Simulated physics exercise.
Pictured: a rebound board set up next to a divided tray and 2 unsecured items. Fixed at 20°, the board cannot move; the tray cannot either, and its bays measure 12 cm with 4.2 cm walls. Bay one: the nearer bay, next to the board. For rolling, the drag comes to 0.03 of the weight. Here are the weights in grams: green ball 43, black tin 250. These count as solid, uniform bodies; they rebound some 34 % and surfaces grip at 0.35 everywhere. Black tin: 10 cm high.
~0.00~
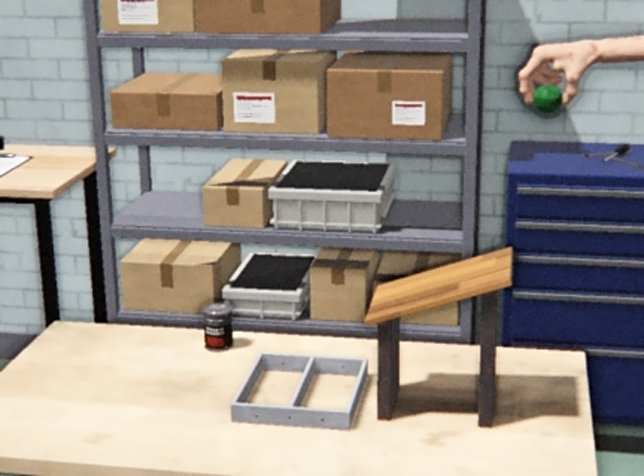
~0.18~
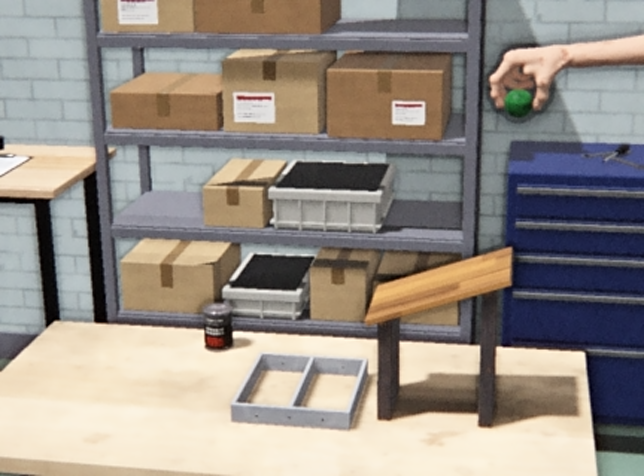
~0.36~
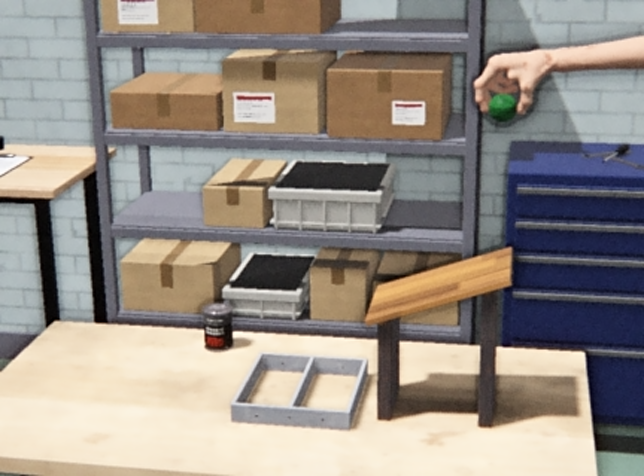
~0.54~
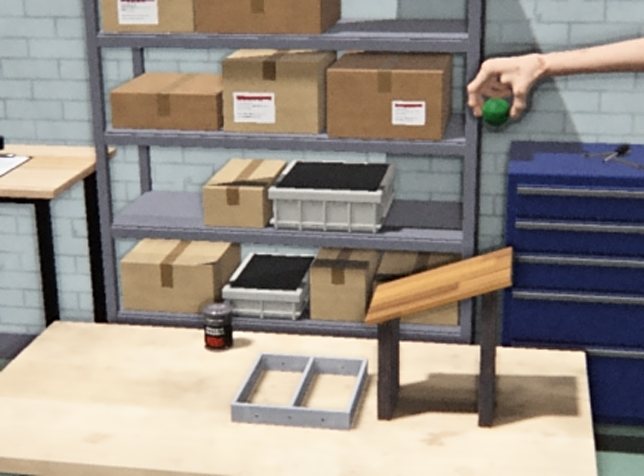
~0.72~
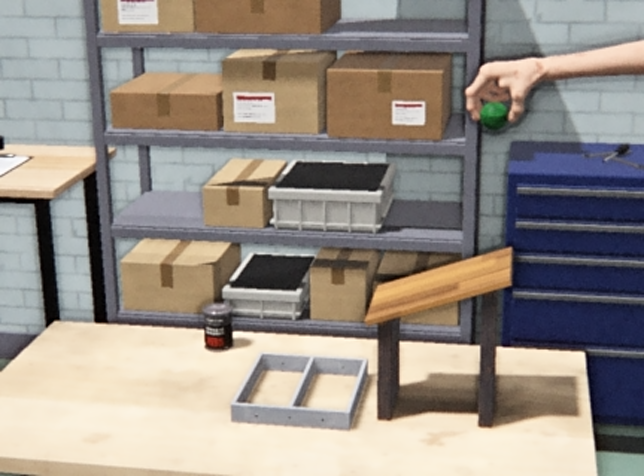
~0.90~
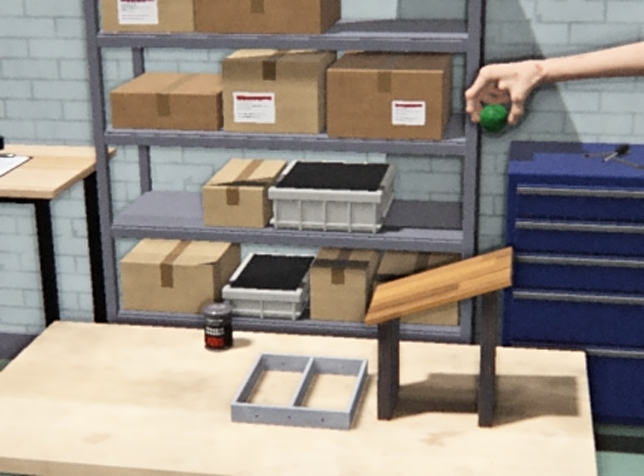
A hand holding a green ball moves left from the upper right, slows, and then stays almost still above the upper end of a sloping wooden board. The board rests on dark supports on a pale wooden table, with a grey two-bay frame and a small black tin to its left. The unmoving camera looks slightly down on a workshop with brown boxes on grey shelves and blue drawers at right.
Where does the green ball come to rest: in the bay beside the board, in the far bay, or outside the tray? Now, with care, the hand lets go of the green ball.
In the far bay.
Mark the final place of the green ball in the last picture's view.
At pixel (285, 385) or so, give or take.
By 1.20 s, green ball near (491, 216).
By 1.40 s, green ball near (429, 272).
By 1.60 s, green ball near (331, 311).
By 1.80 s, green ball near (268, 368).
When it is over (2.4 s), it is in the farther bay; black tin within 4 cm of the start. End places, in pixels of the last picture, green ball near (285, 386).
